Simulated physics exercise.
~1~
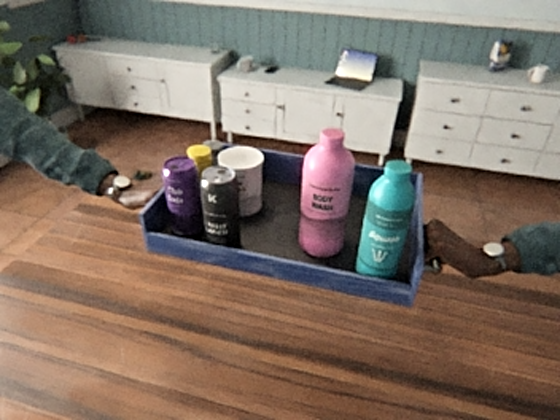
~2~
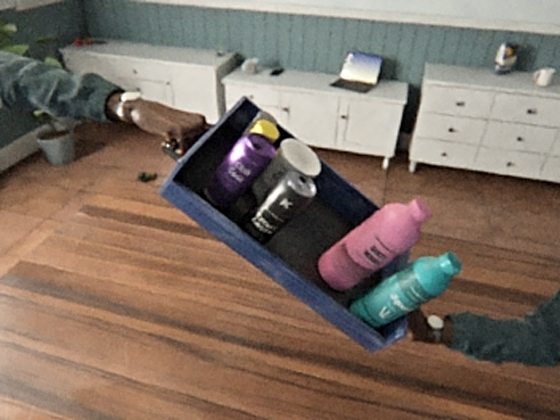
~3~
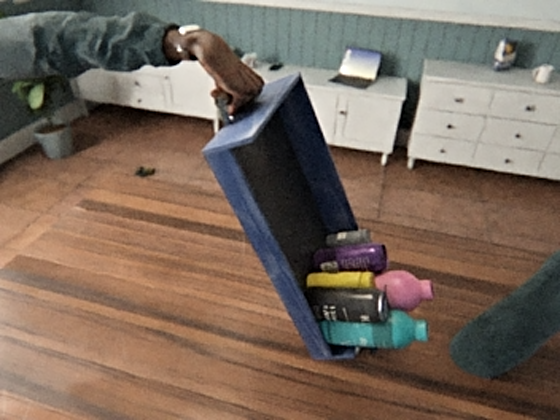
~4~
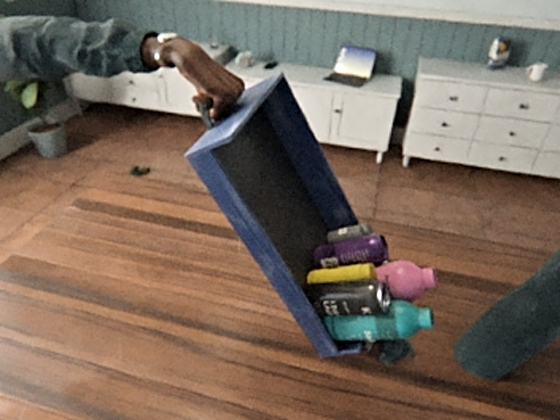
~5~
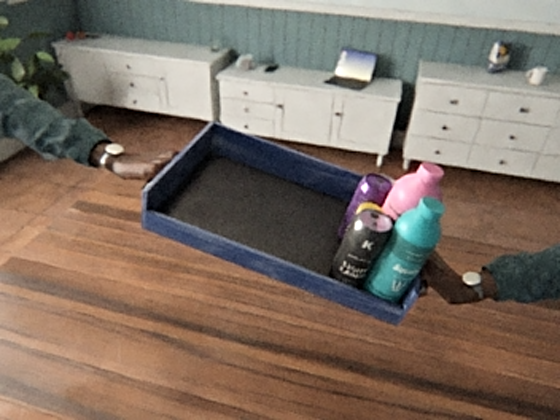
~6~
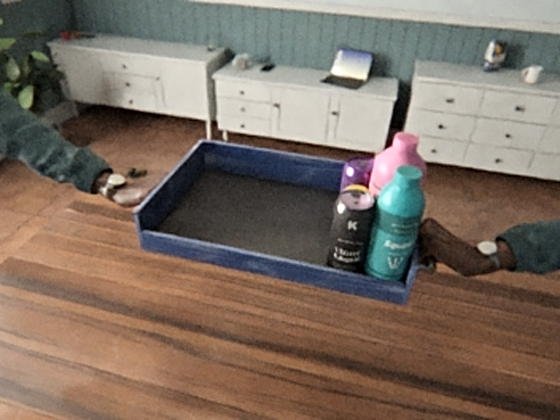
The clip opens on two hands holding a shallow blue crate level above a wooden floor, with cans and small containers standing at the left and a pink bottle and a turquoise bottle at the right. The left hand rises as the right side dips, and the items lean and begin sliding down the crate. It tips steeply, until they lie bunched on their sides against the lower end, the bottle tops poking past the rim. After a brief hold, the hands bring the crate back towards level. It ends flat, with the visible items upright and crowded at the right, the rest bare.
